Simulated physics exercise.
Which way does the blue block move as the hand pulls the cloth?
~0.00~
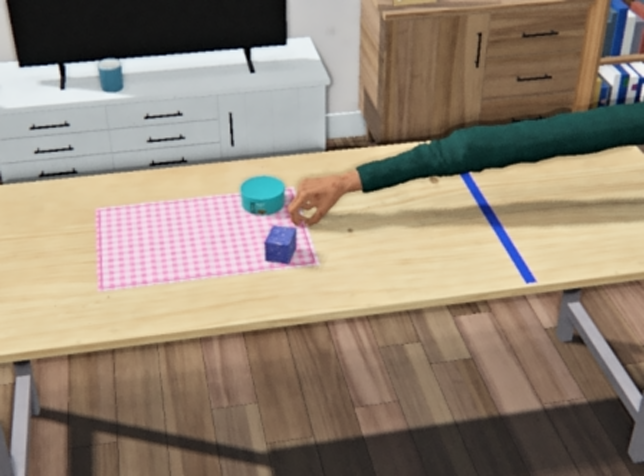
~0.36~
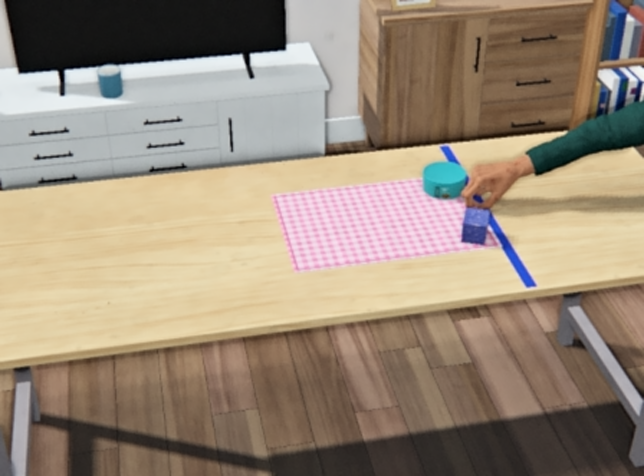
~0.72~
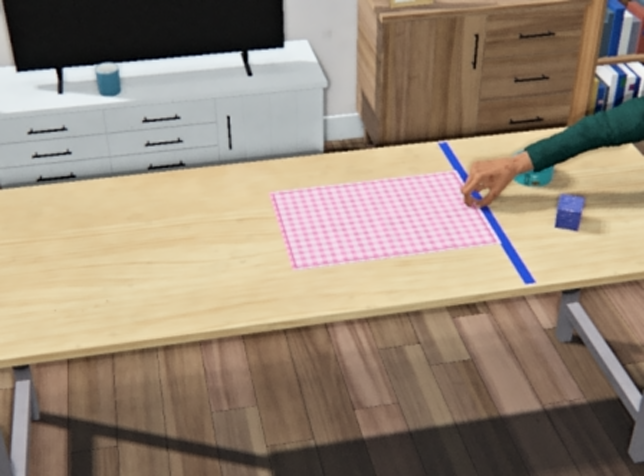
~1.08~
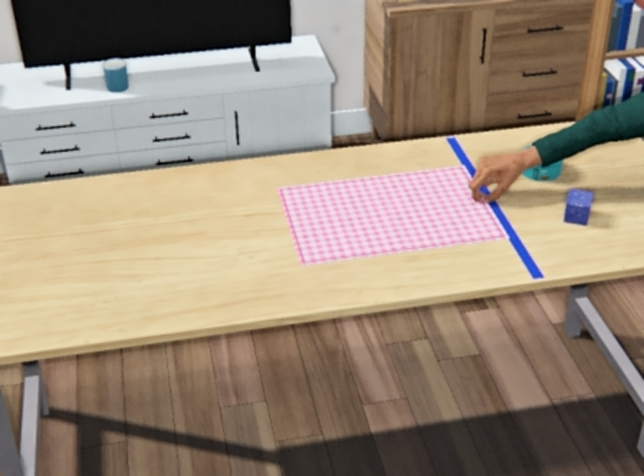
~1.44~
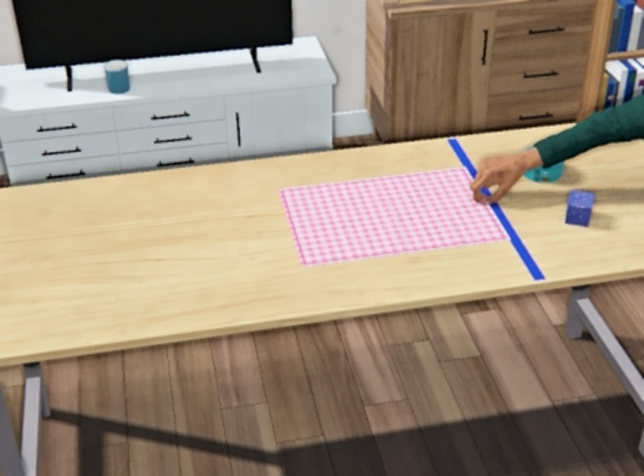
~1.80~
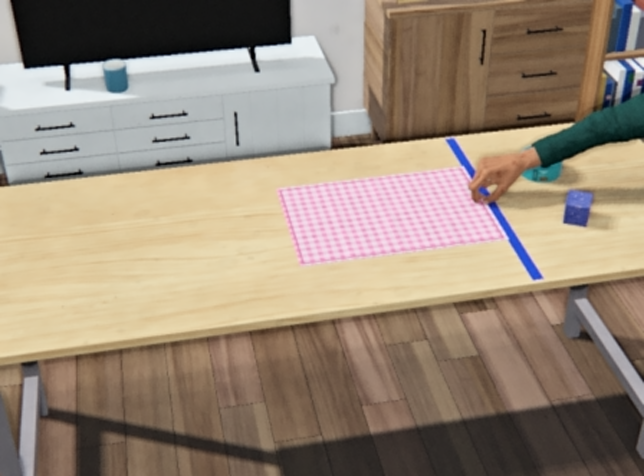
The blue block moves to the right, going past the blue tape and coming to rest on the bare table.
